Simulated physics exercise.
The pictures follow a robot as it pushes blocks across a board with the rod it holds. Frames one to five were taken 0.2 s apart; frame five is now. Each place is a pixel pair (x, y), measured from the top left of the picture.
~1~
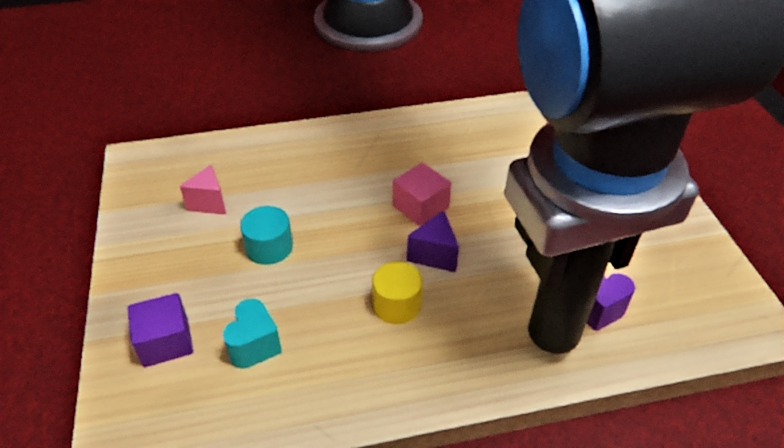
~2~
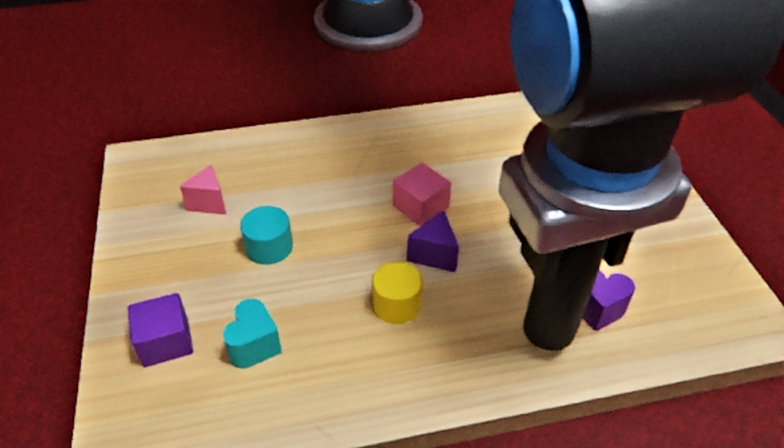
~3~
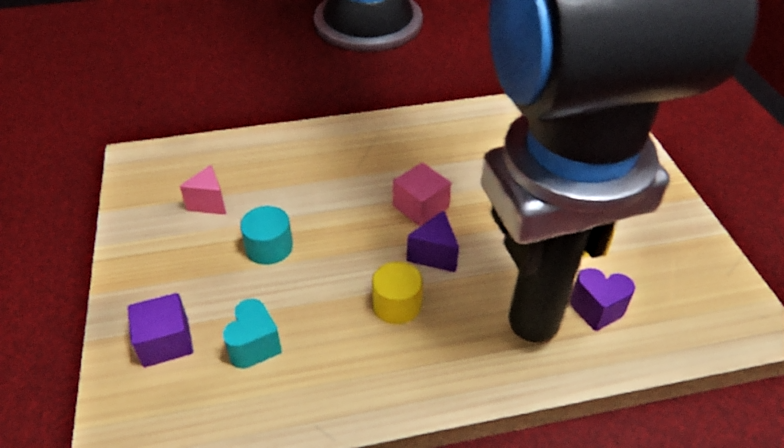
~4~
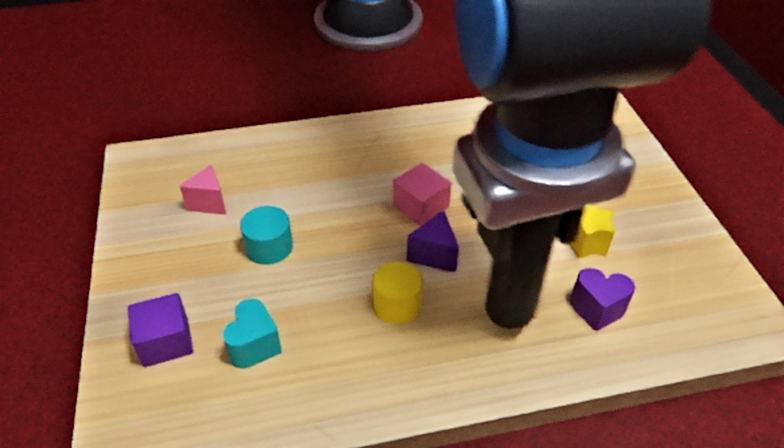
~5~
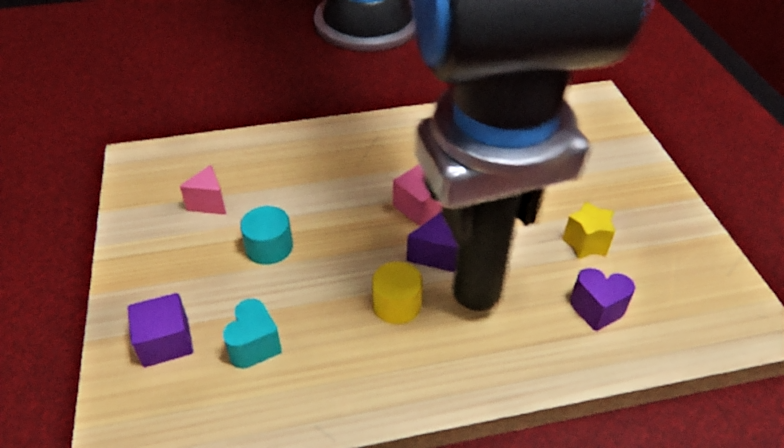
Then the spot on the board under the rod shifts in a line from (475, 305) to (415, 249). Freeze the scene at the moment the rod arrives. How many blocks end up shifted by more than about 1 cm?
Blocks moved: Two.
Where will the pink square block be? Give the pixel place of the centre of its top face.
At roughly (410, 166).
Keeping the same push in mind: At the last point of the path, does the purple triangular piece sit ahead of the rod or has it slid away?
It is still in front.
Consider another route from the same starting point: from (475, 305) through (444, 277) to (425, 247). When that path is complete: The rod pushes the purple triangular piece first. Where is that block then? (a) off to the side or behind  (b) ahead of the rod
I choose b.
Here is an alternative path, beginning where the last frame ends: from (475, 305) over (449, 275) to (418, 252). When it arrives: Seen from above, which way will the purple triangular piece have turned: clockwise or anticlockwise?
It twists against the clock when seen from above.
On the path given first. Halfway along, rod (445, 263); purple triangular piece (431, 222), turned 25° anticlockwise.
At the end, rod (416, 237); yellow cylinder in place; pink square block (410, 166), turned 55° clockwise; purple triangular piece (403, 198), turned 30° anticlockwise.
